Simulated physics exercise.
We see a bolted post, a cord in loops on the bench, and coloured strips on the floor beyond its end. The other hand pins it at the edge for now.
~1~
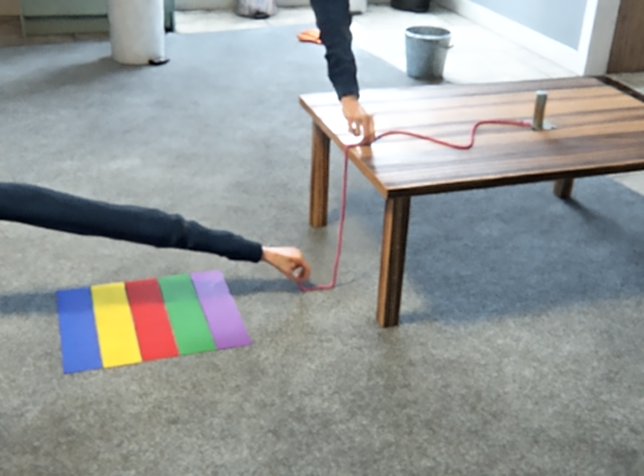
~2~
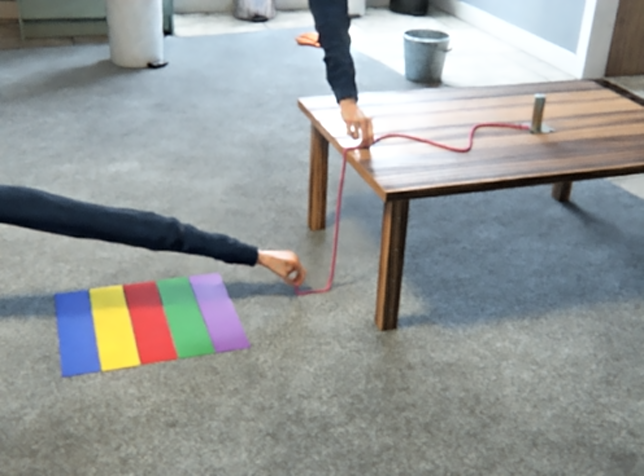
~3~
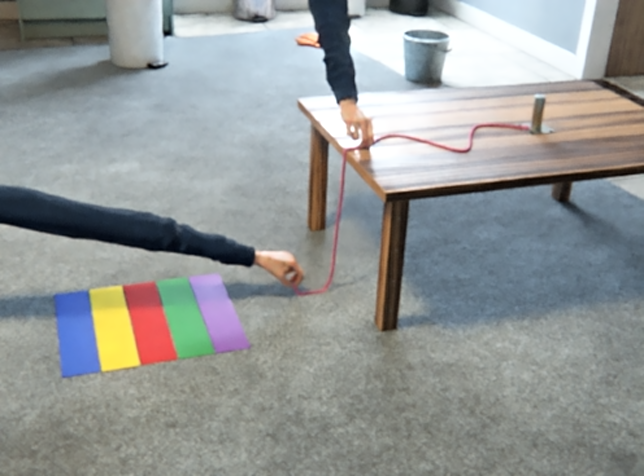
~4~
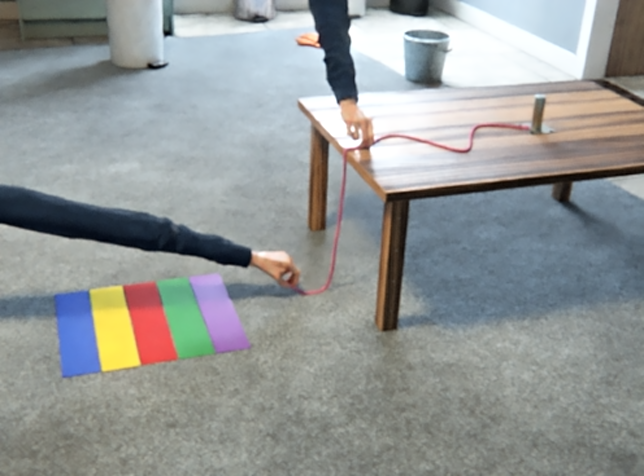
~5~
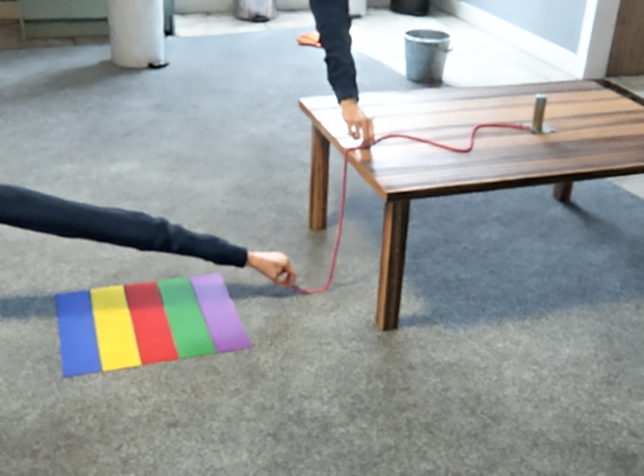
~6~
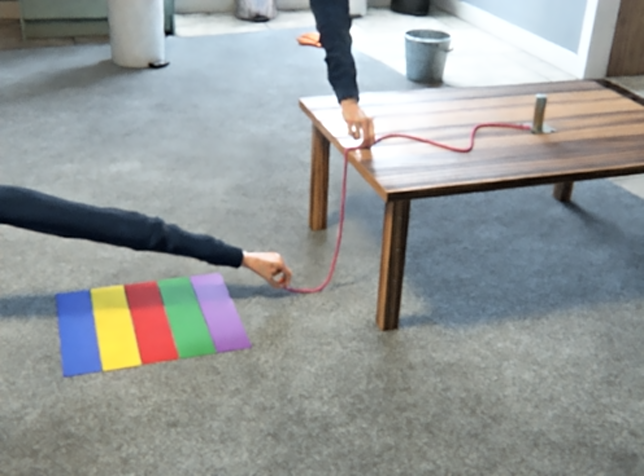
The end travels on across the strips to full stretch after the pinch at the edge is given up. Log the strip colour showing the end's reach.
Reach: Yellow strip.
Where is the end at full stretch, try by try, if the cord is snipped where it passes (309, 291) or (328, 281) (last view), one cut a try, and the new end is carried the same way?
Going through both, you get (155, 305) and then (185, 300).
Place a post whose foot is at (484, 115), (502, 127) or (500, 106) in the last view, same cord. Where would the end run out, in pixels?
In order, near (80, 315), (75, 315) and (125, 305).
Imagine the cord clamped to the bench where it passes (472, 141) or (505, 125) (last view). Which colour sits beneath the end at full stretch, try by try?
Try by try: Red; yellow.
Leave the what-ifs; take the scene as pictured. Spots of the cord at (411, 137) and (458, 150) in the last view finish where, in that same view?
(362, 147), then (411, 142).
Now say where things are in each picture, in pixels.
End (301, 280); purple (229, 332); green (194, 337); red (157, 343); yellow (120, 349); blue (81, 354), in the first picture.
End (296, 284); cord through (495, 125) (471, 143) (418, 139) (364, 147) (339, 204) (333, 269), in the second picture.
End (294, 284), in the third picture.
End (290, 285); cord through (495, 125) (471, 143) (418, 139) (364, 147) (341, 204) (332, 270), in the fourth picture.
End (286, 285), in the fifth picture.
End (282, 286); cord through (497, 125) (472, 143) (419, 139) (365, 147) (343, 204) (332, 269), in the sixth picture.
Early on, end near (185, 299); over green.
Midway, end near (139, 305); over red.
At the end of the slack, end near (113, 309); over yellow. It halts on the yellow strip.
